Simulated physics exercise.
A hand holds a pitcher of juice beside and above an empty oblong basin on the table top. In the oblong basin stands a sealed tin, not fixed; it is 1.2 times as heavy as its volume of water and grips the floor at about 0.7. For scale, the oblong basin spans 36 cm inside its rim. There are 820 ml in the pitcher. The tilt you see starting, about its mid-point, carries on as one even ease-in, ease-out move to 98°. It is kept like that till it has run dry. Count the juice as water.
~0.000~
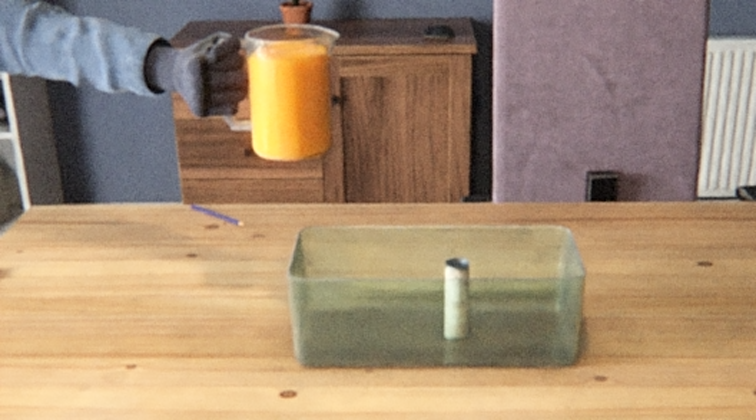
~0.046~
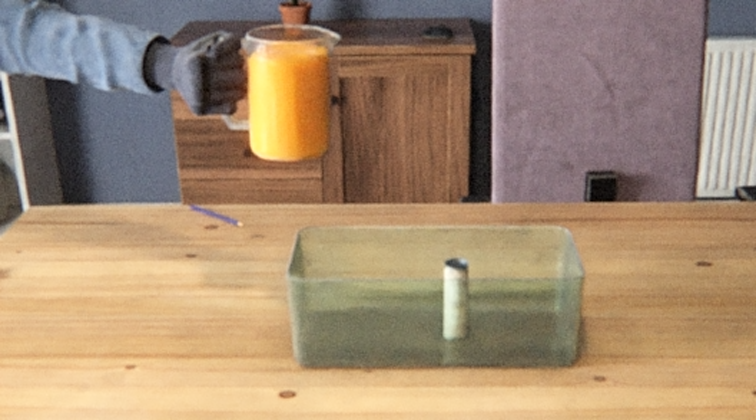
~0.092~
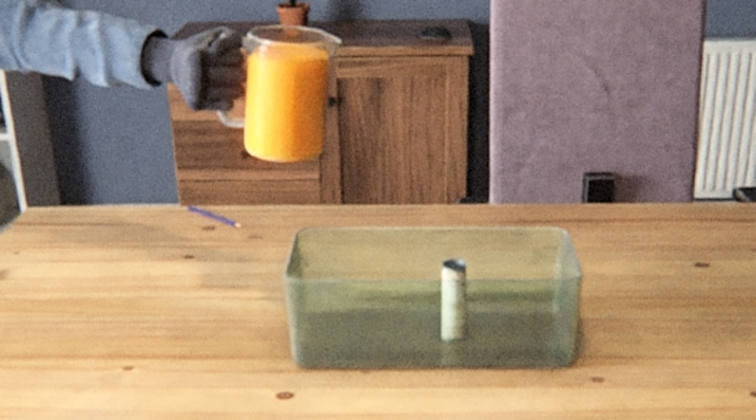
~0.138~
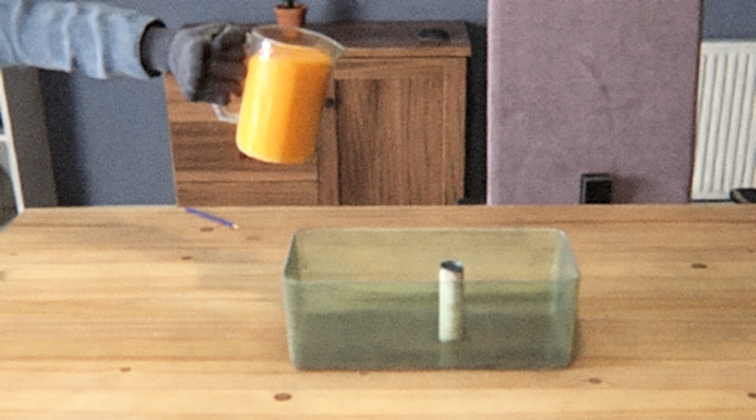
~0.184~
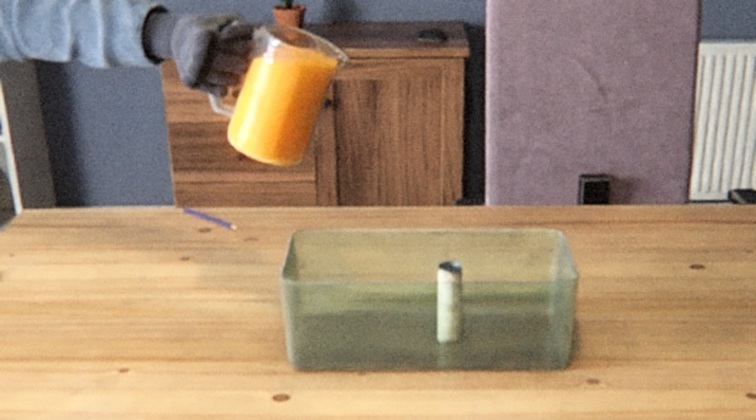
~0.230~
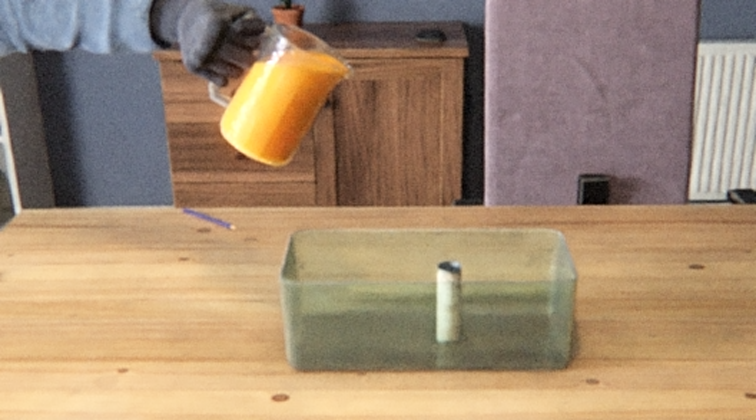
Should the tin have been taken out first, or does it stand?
The tin topples.
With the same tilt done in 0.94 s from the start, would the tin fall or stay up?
The tin topples.
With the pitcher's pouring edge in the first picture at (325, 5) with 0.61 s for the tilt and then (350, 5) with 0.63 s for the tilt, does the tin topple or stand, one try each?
First it goes over; then it topples.
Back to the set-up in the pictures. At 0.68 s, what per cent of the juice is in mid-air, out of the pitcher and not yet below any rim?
About 30 per cent.
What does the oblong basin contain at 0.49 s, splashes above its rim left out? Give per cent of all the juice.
About 3 per cent.
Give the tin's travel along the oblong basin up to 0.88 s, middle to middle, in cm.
About 9 cm.
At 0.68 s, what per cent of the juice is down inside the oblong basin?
Some 36 per cent.
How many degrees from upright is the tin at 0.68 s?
It is at some 5°.
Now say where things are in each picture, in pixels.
In the first frame, it leans 0°; its right rim is at (339, 35); the juice meets the walls at (251, 51) and (329, 50); the oblong basin's rim runs from (294, 253) to (577, 252); the tin's top is at (458, 266).
In the second frame, it leans 1°; its right rim is at (340, 36); the juice meets the walls at (251, 51) and (328, 51).
In the third frame, it leans 6°; its right rim is at (342, 41); the juice meets the walls at (252, 49) and (329, 54).
In the fourth frame, it leans 12°; its right rim is at (345, 49); the juice meets the walls at (252, 57) and (332, 56).
In the fifth frame, it leans 21°; its right rim is at (350, 60); the juice meets the walls at (249, 74) and (338, 60).
In the sixth frame, it leans 31°; its right rim is at (355, 73); the juice meets the walls at (242, 86) and (349, 66).
Then, 0.49 s in, the tilt is 90° and 72 per cent is still to pour; the tin stands where it began.
Then, 0.68 s in, the tilt is 98° and 35 per cent is still to pour; the tin leans 5°.
Then, 0.88 s in, the tilt is 98° and 14 per cent is still to pour; the tin lies on its side.
Then, 1.10 s in, the tilt is 98° and 5 per cent is still to pour; the tin lies on its side.
Finally, the tin lies on its side.
